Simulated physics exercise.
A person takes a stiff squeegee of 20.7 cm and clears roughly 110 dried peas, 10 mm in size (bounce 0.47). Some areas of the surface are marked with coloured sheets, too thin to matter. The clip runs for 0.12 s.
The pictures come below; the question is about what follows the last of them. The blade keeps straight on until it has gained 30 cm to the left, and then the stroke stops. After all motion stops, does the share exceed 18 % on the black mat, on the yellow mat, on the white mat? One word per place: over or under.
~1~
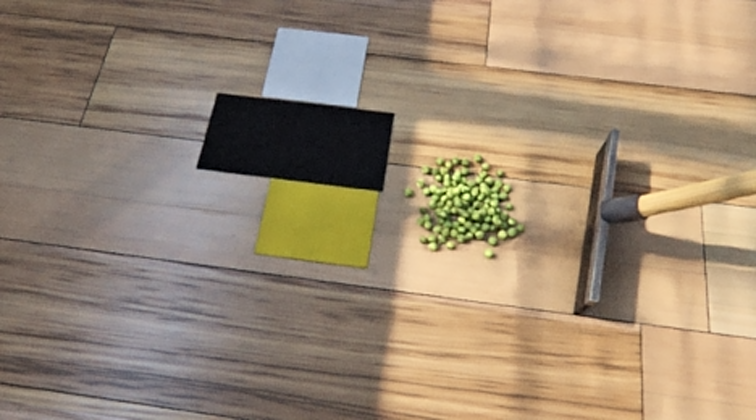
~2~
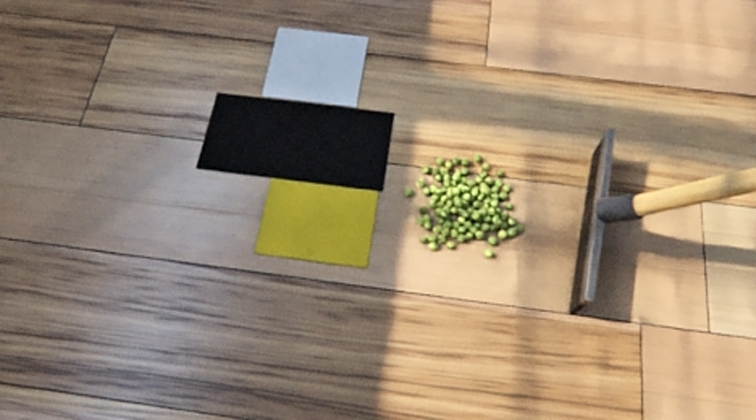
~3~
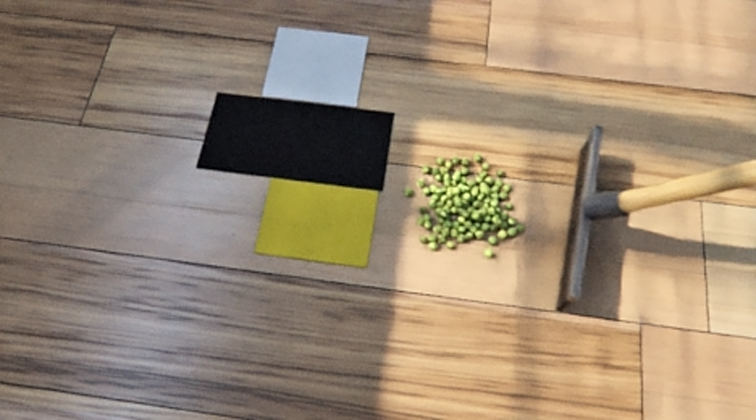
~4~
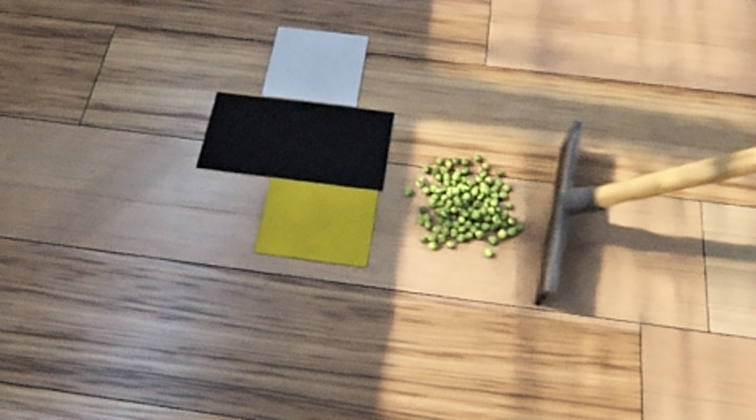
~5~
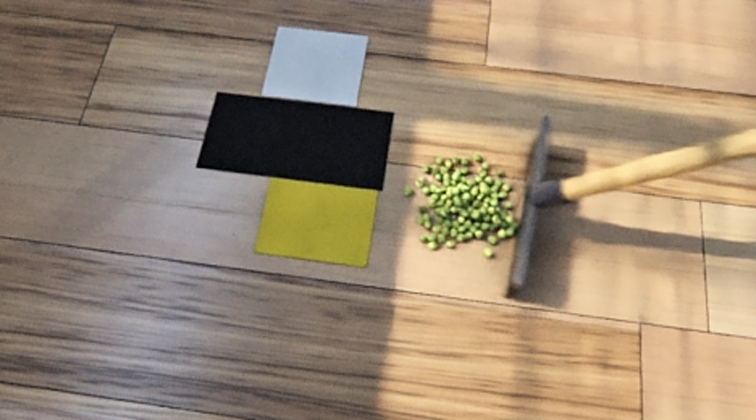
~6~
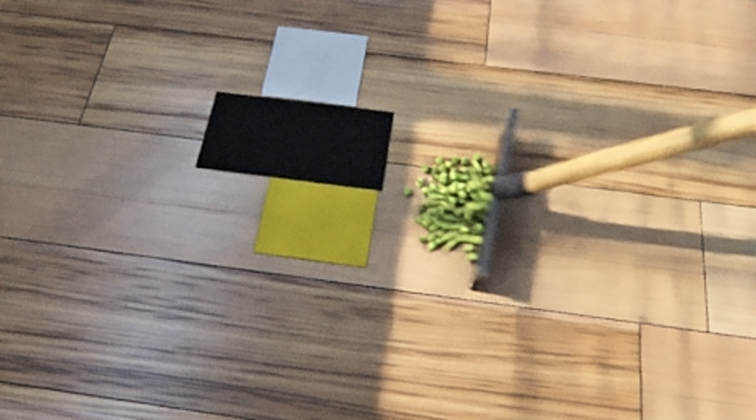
Black mat: Under, yellow mat: Under, white mat: Under.
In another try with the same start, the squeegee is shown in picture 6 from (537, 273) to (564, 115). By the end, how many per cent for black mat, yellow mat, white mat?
At rest the black mat holds 25 %, the yellow mat 0 %, and the white mat 5 %.
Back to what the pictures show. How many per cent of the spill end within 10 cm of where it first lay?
Roughly 0 per cent.
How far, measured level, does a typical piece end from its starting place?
I'd put it at around 88 centimetres.
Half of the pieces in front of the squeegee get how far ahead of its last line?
Around 70 cm from the line.
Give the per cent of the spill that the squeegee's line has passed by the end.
Roughly 0 per cent.
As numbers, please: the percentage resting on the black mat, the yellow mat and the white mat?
The shares come out as black mat 0, yellow mat 0 and white mat 0.
Then, 0.12 s after the last picture, squeegee 28 cm from its start, spill 24 cm wide; yellow mat 30 %, black mat 55 %, white mat 5 %, off the mats 15 %.
Then, 0.25 s after the last picture, squeegee 30 cm from its start, spill 34 cm wide; black mat 35 %, white mat 5 %, off the mats 60 %.
Then, 0.37 s after the last picture, squeegee 30 cm from its start, spill 42 cm wide; black mat 5 %, off the mats 95 %.
In the end, yellow mat 0 %, black mat 0 %, white mat 0 %, off the mats 100 %.
